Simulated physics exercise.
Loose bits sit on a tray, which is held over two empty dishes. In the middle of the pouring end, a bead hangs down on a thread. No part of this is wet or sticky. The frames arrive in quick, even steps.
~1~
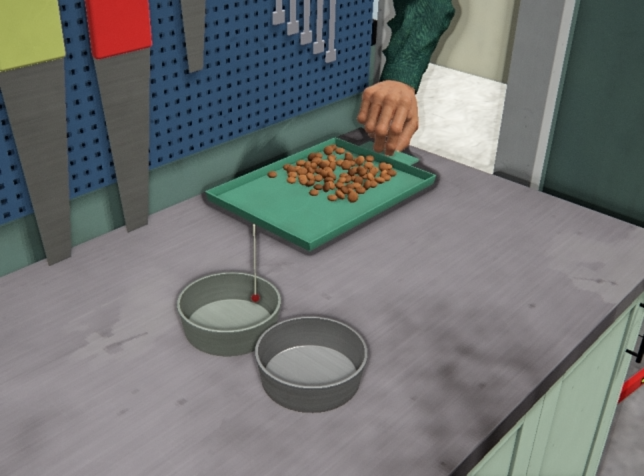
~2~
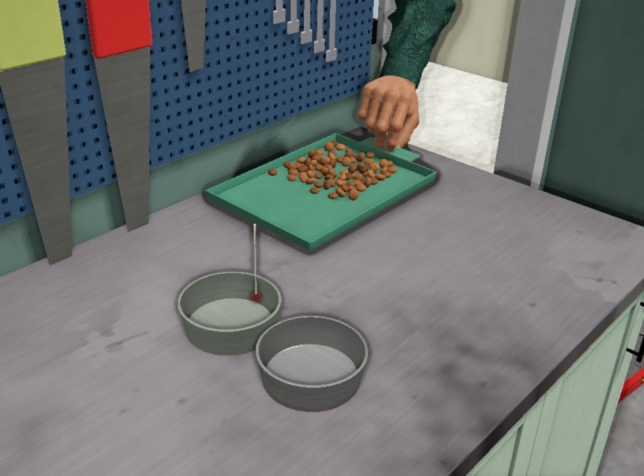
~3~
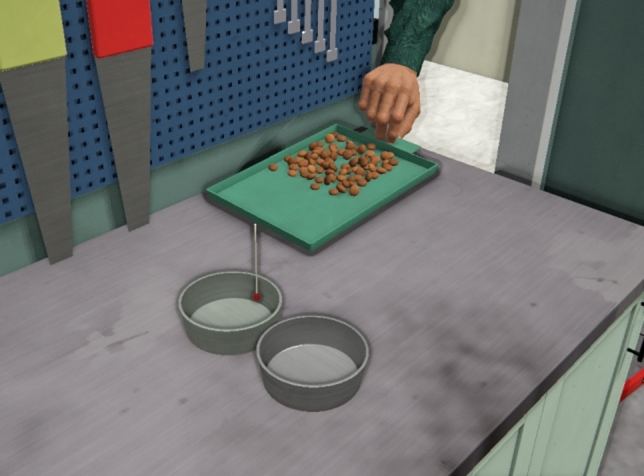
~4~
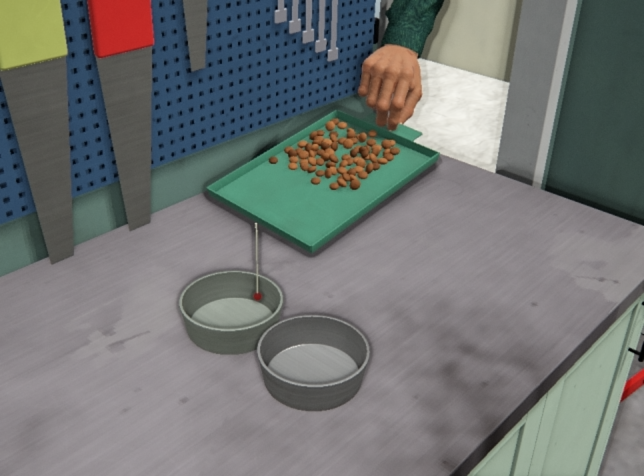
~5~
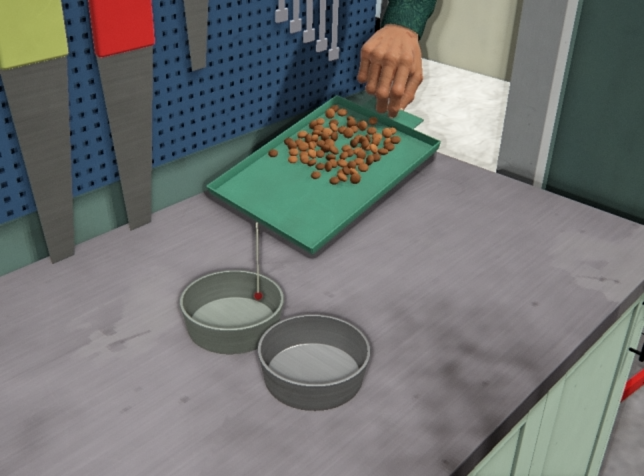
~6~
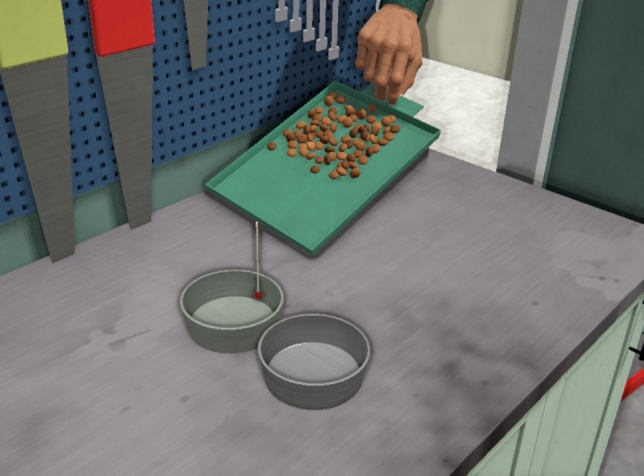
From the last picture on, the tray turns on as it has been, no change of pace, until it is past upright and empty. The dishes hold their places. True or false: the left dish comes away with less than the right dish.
True.
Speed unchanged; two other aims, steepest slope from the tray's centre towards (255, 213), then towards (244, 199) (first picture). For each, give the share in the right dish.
Roughly 0 % in the first case and 0 % in the second.
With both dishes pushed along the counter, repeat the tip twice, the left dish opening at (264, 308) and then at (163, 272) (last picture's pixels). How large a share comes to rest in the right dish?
30 and 30 in a hundred.
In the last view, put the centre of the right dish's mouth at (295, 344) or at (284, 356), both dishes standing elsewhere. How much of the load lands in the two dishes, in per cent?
It would be roughly 90 per cent in the first placement and roughly 80 per cent in the second.
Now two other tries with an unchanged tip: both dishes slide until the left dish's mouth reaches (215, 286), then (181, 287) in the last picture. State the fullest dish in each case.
The dish to the right, then the dish to the right.
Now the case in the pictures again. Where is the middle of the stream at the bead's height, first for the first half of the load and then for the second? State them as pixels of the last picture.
Starting near (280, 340), moving on to near (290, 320).
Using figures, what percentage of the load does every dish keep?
The share is 10 per cent in the left dish and 70 per cent in the right dish.
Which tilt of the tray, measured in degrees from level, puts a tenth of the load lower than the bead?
The angle is around 75°.
Soon after the last picture, tray tipped steeply; most on the tray; a small part in the air.
A little later, tray tipped past a quarter turn; a small part on the tray; about half in the right dish; a small part in the left dish; a small part outside both; a small part in the air.
Later still, tray tipped past a quarter turn; about two thirds in the right dish; a small part in the left dish; about a quarter outside both.
At rest, tray tipped past a quarter turn; about two thirds in the right dish; a small part in the left dish; about a quarter outside both.
